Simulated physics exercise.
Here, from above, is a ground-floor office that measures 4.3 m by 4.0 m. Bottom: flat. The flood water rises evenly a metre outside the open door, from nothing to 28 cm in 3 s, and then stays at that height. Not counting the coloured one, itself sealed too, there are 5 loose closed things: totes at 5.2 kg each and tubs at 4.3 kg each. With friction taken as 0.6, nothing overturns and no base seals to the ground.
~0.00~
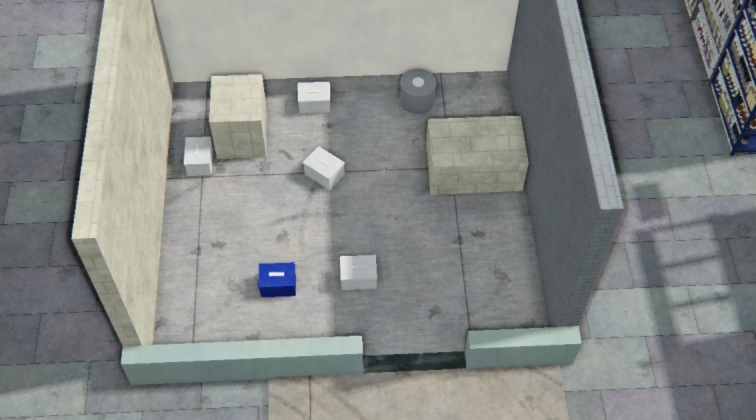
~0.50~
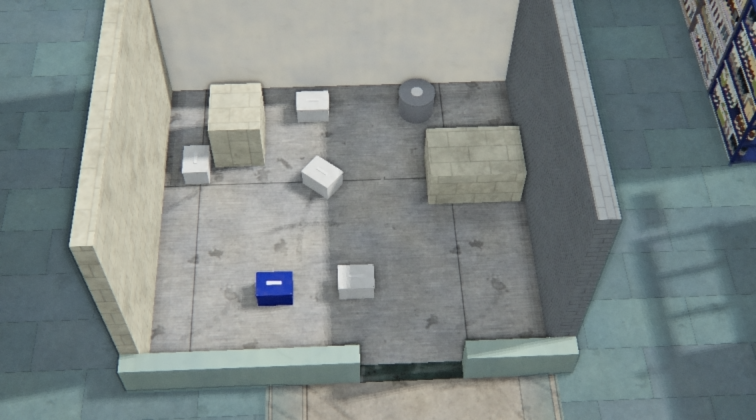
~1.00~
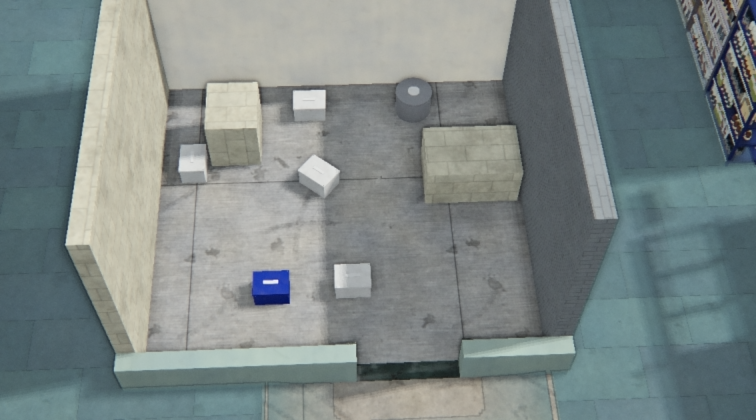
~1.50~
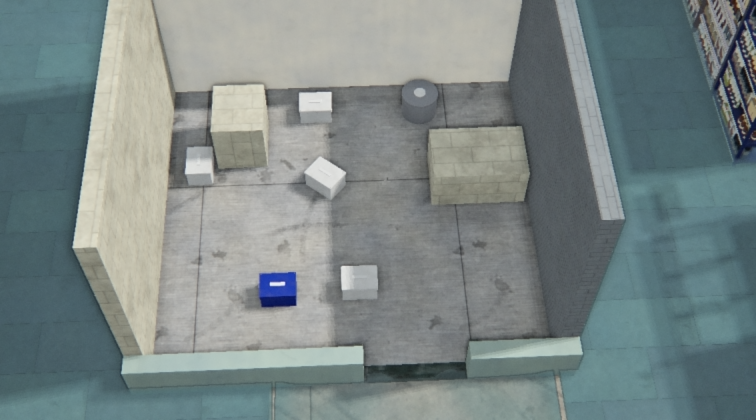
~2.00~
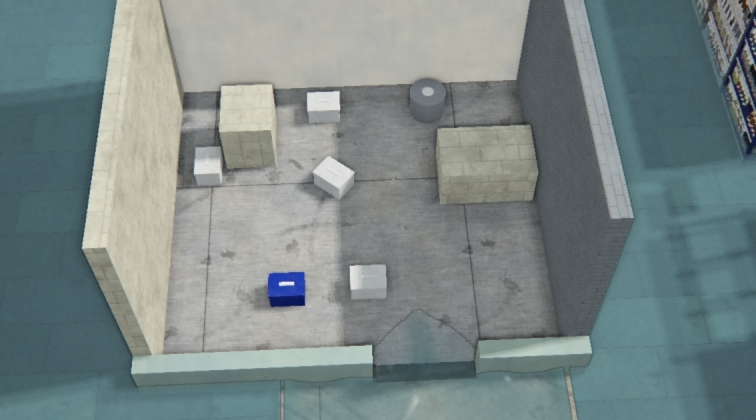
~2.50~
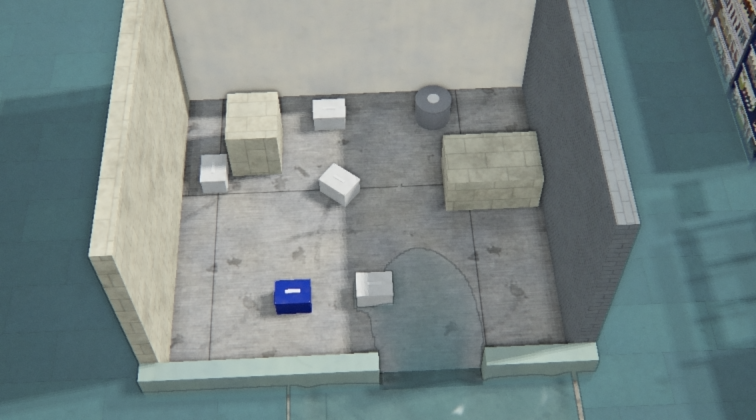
A ground-floor office with pale walls and a grey floor is seen from high above, its doorway at the bottom edge. A blue box sits lower left beside a white one, with more white boxes, two beige blocks and a grey cylinder farther back. Teal water covers the paving outside, then spreads through the doorway across the floor, while the objects stay put and the camera drifts slightly.
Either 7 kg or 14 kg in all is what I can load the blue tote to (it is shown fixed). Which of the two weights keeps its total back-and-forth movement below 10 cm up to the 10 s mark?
The lighter one already.
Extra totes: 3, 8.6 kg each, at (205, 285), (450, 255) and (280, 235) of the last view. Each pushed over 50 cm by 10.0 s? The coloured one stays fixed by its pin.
Result, in order - exceeds it; exceeds it; exceeds it.
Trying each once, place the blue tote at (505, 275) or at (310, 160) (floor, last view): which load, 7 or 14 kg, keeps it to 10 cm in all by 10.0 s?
First try none suffices, second try none suffices.
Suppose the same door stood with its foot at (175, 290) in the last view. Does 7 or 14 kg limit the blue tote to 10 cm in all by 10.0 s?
Note: Neither mass keeps it.
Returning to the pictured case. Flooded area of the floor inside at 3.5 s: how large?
Roughly 6.0 m2.
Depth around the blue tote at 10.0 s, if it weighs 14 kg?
About 5 cm.
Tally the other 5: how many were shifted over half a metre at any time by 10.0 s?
I make it 5.
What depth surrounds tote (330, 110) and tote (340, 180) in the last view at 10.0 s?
Around 15 cm and 9 cm.
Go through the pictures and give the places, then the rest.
The blue tote at (277, 275) rests on the ground; water covers 0.0 m2; 0 of 6 have shifted, in the first picture.
The blue tote at (274, 283), on the bottom; 0.0 m2 under water; 0 of 6 have shifted, in the second picture.
The blue tote at (271, 282), on the bottom; 0.0 m2 under water; 0 of 6 have shifted, in the third picture.
The blue tote at (278, 284), on the bottom; 0.0 m2 under water; 0 of 6 have shifted, in the fourth picture.
The blue tote at (286, 284) rests on the ground; 0.4 m2 under water; 0 of 6 have shifted, in the fifth picture.
The blue tote at (293, 291), on the bottom; water covers 1.4 m2; 0 of 6 have shifted, in the sixth picture.
After 3.5 s the blue tote would be 0 cm from its start with 7 kg and 0 cm from its start with 14 kg; 2 cm of water round it then.
After 4.5 s the blue tote would be 0 cm from its start with 7 kg and 0 cm from its start with 14 kg; 2 cm of water round it then.
After 7.0 s the blue tote would be 0 cm from its start with 7 kg and 0 cm from its start with 14 kg; 2 cm of water round it then.
After 10.0 s the blue tote would be 0 cm from its start with 7 kg and 0 cm from its start with 14 kg; 5 cm of water round it then.
